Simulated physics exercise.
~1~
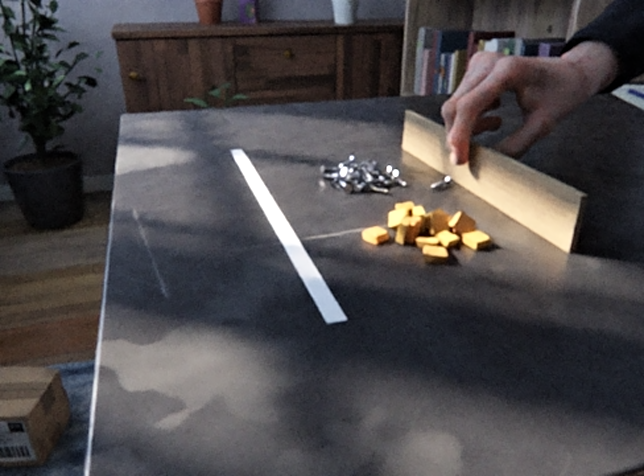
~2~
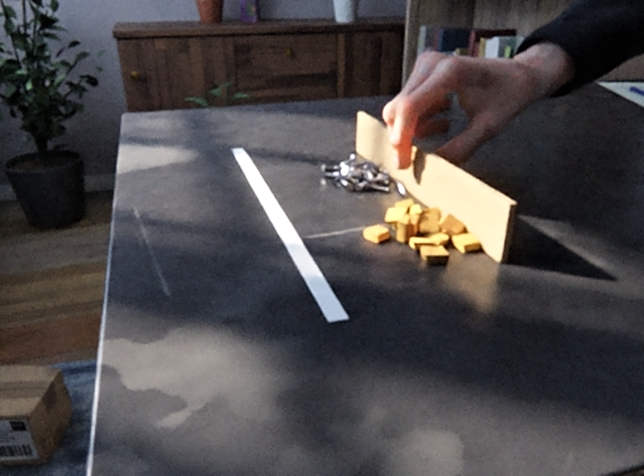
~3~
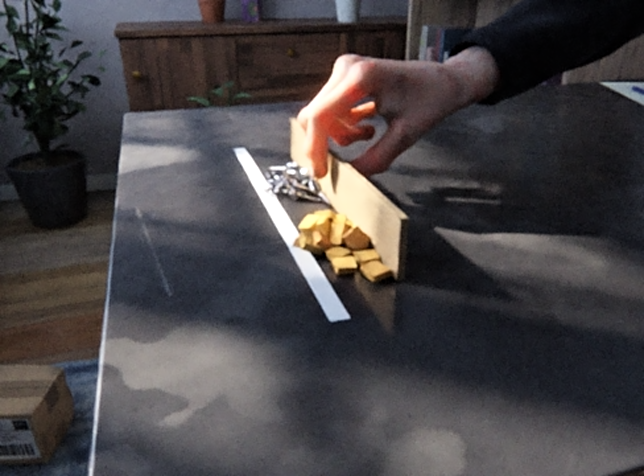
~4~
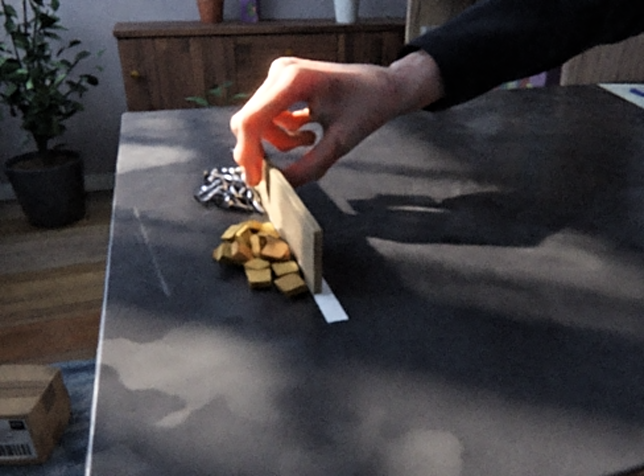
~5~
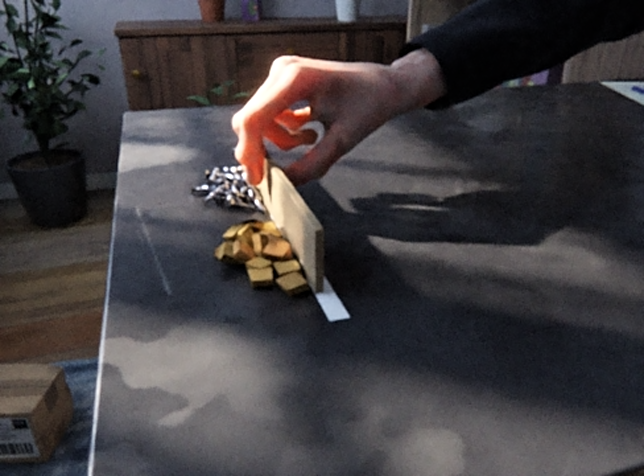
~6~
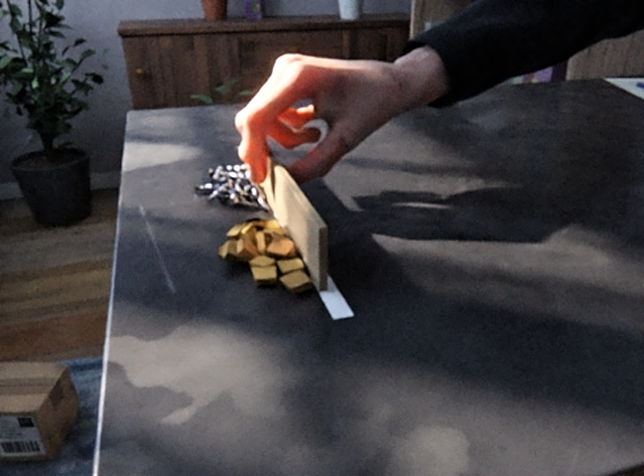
A hand slides an upright board left, pushing two small heaps past white tape, then stops.
